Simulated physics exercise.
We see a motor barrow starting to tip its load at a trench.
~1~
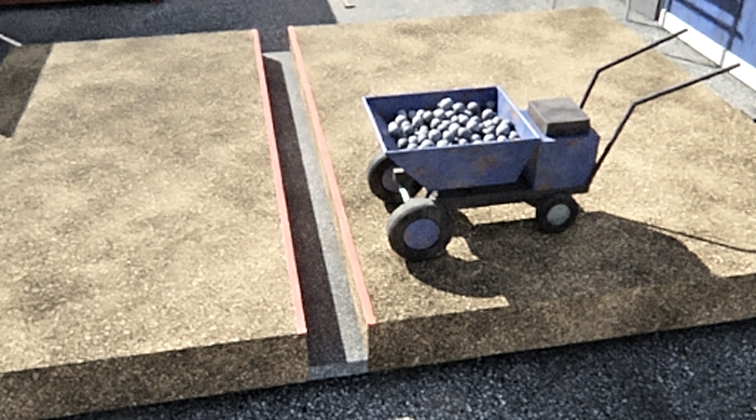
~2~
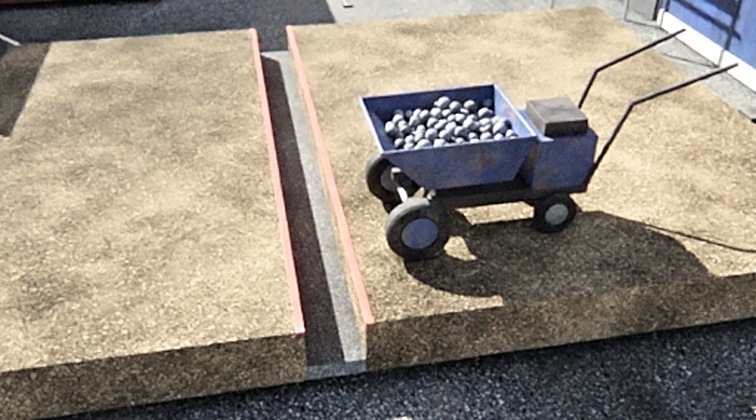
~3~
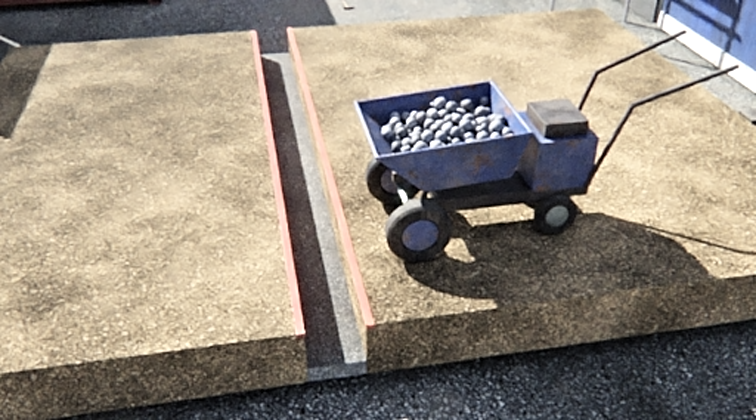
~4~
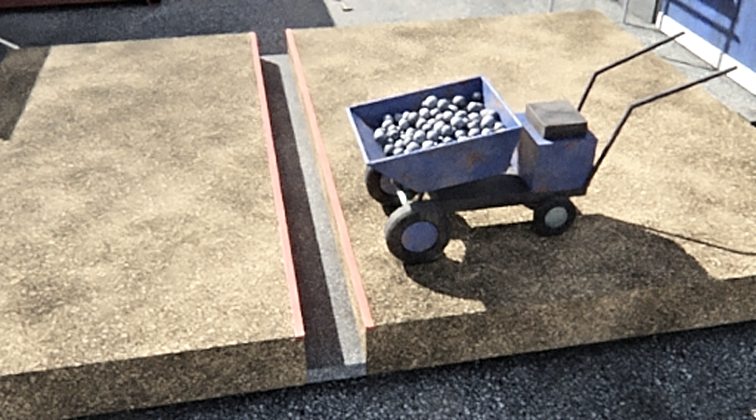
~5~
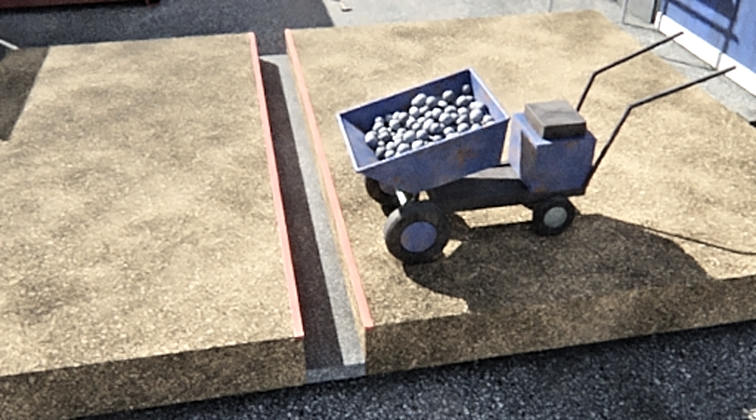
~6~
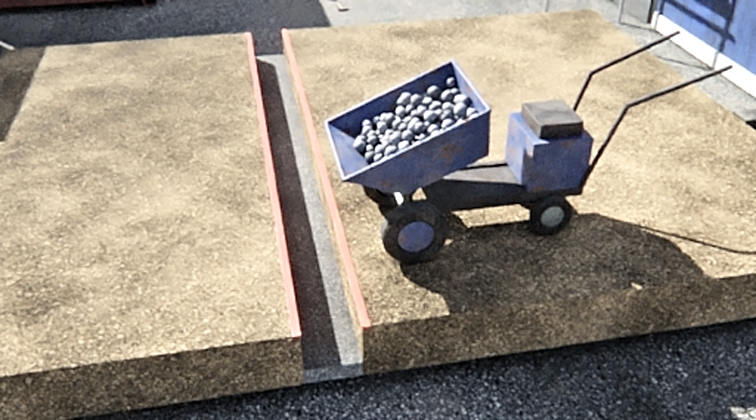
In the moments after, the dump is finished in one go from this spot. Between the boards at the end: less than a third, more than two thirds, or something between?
Between the edges lies from one third to two thirds of the load.
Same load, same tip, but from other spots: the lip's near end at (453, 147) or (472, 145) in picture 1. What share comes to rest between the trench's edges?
First some 70, then 50 per cent.
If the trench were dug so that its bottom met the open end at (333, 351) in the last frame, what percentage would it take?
Close to 40 per cent.
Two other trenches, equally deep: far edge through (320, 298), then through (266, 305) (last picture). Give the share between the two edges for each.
Roughly 0 per cent, and 90 per cent.
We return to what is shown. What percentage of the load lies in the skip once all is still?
Some 0 per cent.
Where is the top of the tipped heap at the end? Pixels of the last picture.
Around (251, 237).
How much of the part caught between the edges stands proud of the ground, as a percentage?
Roughly 0 in a hundred.
Just after the last frame, skip tipped steeply; every one in the skip.
A moment on, skip tipped right over; roughly a third in the skip; roughly a quarter in or heaped over the trench; roughly a third beyond it; just a few falling.
Further on, skip tipped right over; roughly half in or heaped over the trench; roughly half beyond it.
When it is over, skip tipped right over; roughly half in or heaped over the trench; roughly half beyond it.
